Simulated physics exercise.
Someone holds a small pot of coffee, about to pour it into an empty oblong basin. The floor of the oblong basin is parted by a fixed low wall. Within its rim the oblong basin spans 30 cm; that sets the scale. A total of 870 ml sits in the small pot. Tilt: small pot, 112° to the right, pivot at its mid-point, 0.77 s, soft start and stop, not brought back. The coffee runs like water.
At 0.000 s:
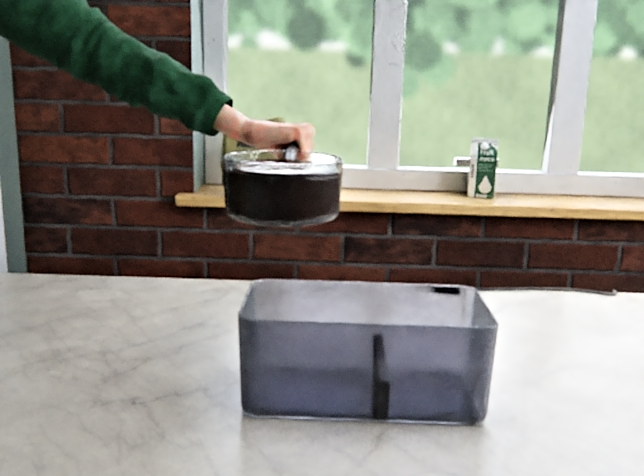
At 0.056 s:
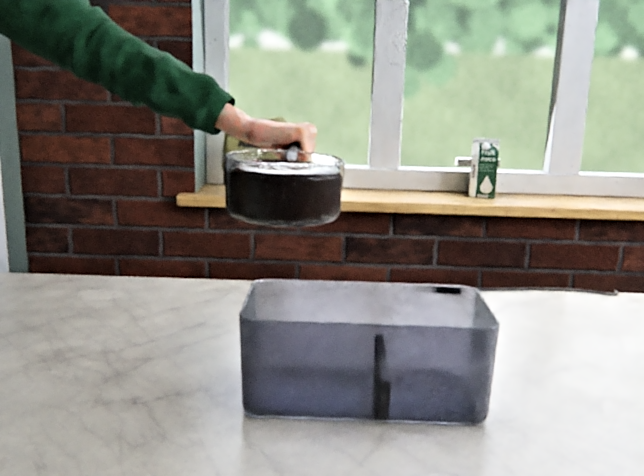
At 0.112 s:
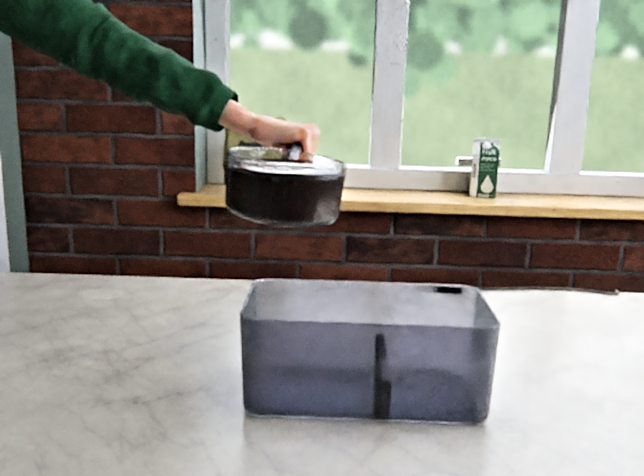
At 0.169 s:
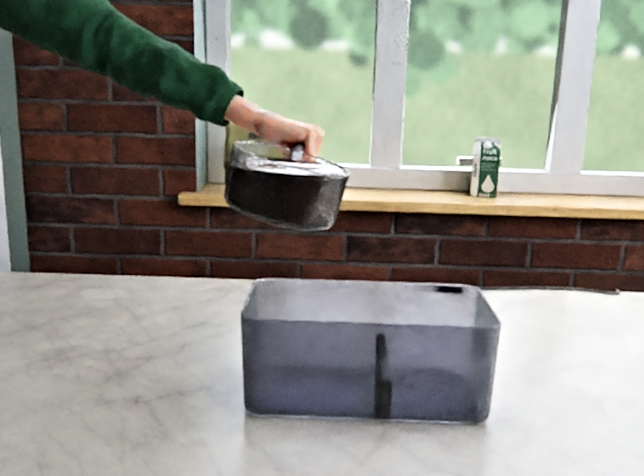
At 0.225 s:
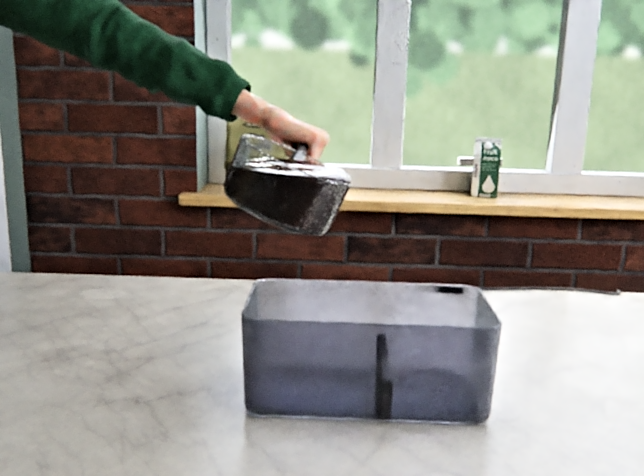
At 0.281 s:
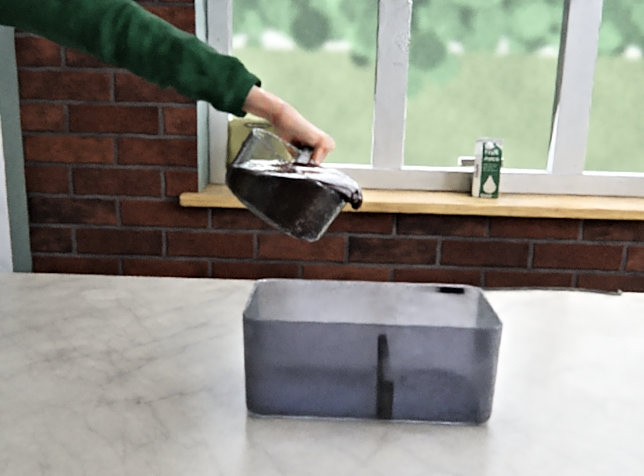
The footage shows a hand in a green sleeve holding a small glass pot of dark coffee above an oblong basin on a pale countertop, then gradually tilting it to the right until the coffee reaches the lowered rim.
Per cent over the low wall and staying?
48 per cent.
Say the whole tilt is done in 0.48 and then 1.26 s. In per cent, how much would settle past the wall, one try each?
Near 30 in a hundred on the first go and near 65 in a hundred on the second.
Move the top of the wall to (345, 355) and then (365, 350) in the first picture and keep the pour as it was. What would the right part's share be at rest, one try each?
80 per cent first, 65 per cent second.
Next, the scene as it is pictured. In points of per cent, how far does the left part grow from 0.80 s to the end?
Close to 9% of the whole.
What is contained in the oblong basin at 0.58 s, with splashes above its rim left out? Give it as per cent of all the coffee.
I reckon close to 40 percent of it.
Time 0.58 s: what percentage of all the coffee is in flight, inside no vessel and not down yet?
Near 40 per cent of it all.
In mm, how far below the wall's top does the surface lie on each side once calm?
Left about 32 mm, while the right is about 26 mm.
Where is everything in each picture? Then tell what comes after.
In the first frame, it leans 0°; its right rim is at (342, 161); the coffee meets the walls at (227, 165) and (340, 169); the oblong basin's rim runs from (246, 299) to (486, 307); the wall's top is at (381, 357).
In the second frame, it leans 1°; its right rim is at (344, 163); the coffee meets the walls at (229, 165) and (342, 169).
In the third frame, it leans 6°; its right rim is at (346, 167); the coffee meets the walls at (231, 164) and (344, 170).
In the fourth frame, it leans 13°; its right rim is at (348, 174); the coffee meets the walls at (233, 162) and (347, 172).
In the fifth frame, it leans 22°; its right rim is at (350, 185); the coffee meets the walls at (234, 164) and (348, 177); 2 per cent is over the edge.
In the sixth frame, it leans 33°; its right rim is at (350, 197); the coffee meets the walls at (233, 165) and (345, 187); 7 per cent is over the edge.
After 0.58 s the tilt is 96° and 20 per cent is still to pour, 8 is left of the wall and 33 right of it.
After 0.80 s the tilt is 112° and 3 per cent is still to pour, 41 is left of the wall and 50 right of it.
After 1.02 s the tilt is 112° and 0 per cent is still to pour, 50 is left of the wall and 48 right of it.
After 1.27 s the tilt is 112° and 0 per cent is still to pour, 50 is left of the wall and 48 right of it.
In the end 50 per cent lies left of the wall, 48 right of it and 1 outside.
